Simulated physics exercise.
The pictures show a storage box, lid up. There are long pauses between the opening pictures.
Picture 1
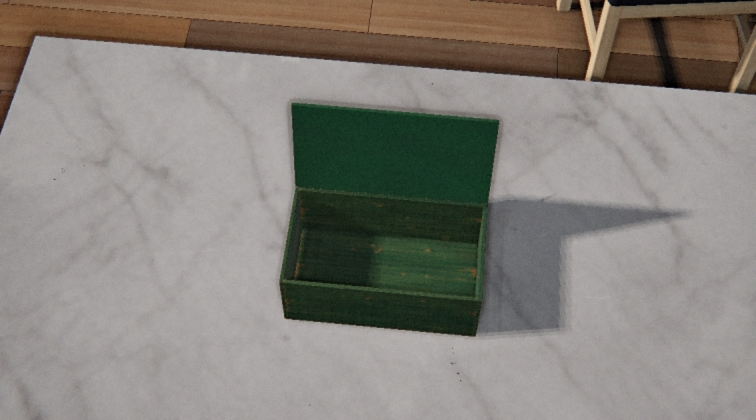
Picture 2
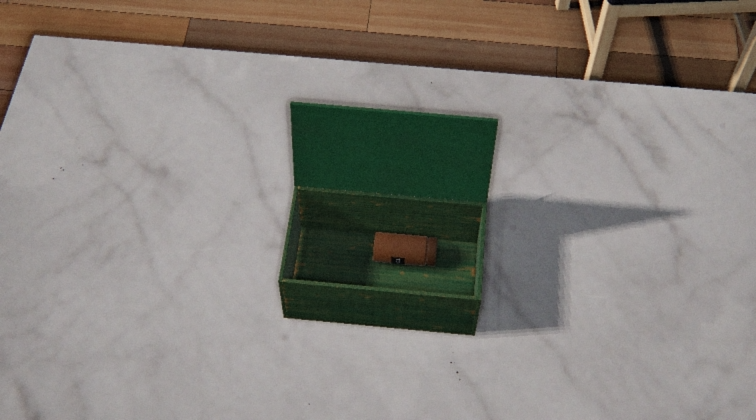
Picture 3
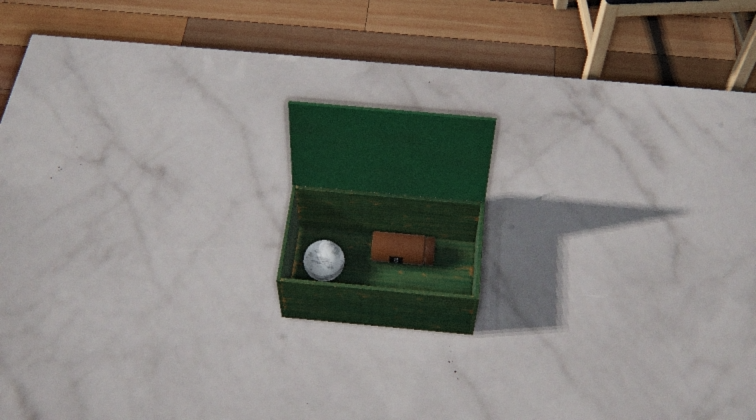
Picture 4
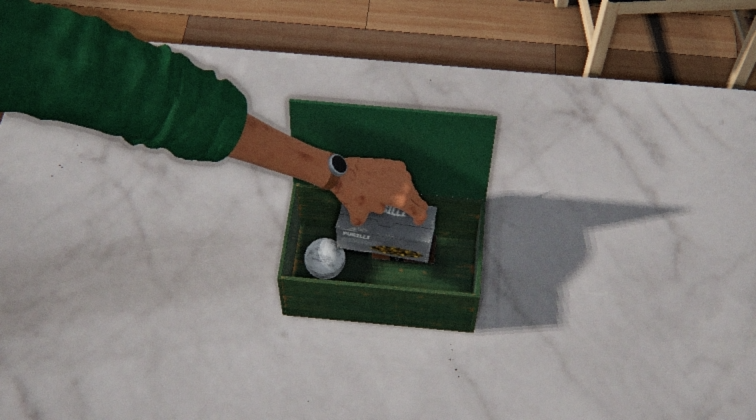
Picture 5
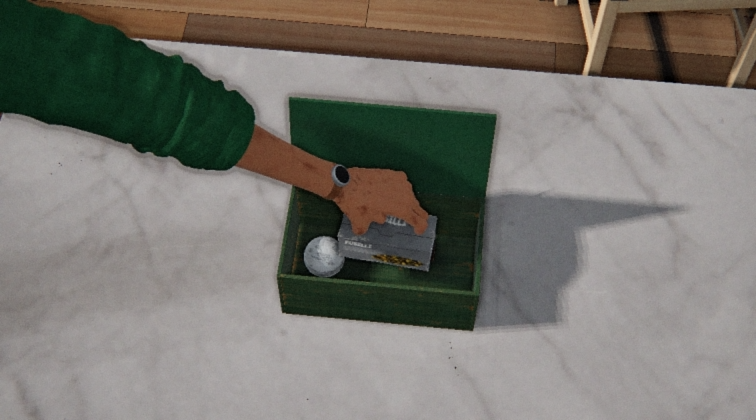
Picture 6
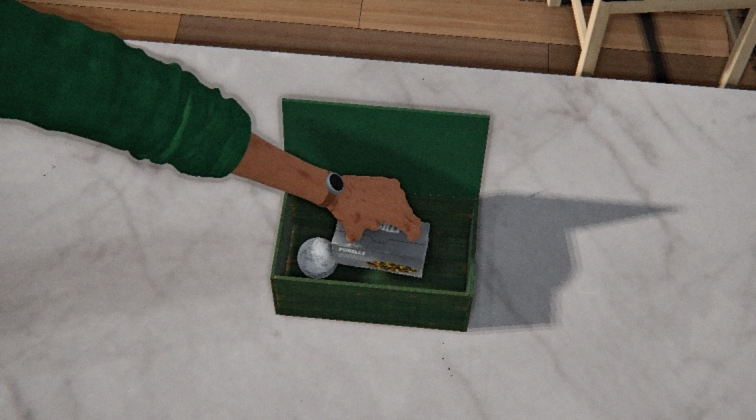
A hand in a green sleeve reached in from the left and lowered a grey carton slightly into an open green box, where a brown barrel-shaped object and then a white ball had appeared earlier.
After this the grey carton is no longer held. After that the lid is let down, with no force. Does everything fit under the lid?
In the end the lid closes.
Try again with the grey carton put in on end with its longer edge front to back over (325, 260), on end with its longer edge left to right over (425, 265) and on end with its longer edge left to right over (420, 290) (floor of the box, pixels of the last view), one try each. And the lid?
First, it shuts flat; second, it will not close; third, it will not close.
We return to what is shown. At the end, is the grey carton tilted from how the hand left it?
The grey carton tips.
Then, 0.40 s past the last view, grey carton on its side near (388, 275); white ball displaced a little.
Then, 1.40 s past the last view, lid 72° above the rim; grey carton on its side near (388, 276); white ball displaced a little; brown shaker displaced a little.
Then, 1.90 s past the last view, lid 33° above the rim; grey carton on its side near (388, 276); white ball displaced a little; brown shaker displaced a little.
Then, 2.80 s past the last view, lid shut; grey carton on its side near (388, 276); white ball displaced a little; brown shaker displaced a little.
Finally, lid shut; down or leaning hard in the box, grey carton; the other 2 still in place. Final places as the last picture's camera would see them, grey carton near (388, 276).
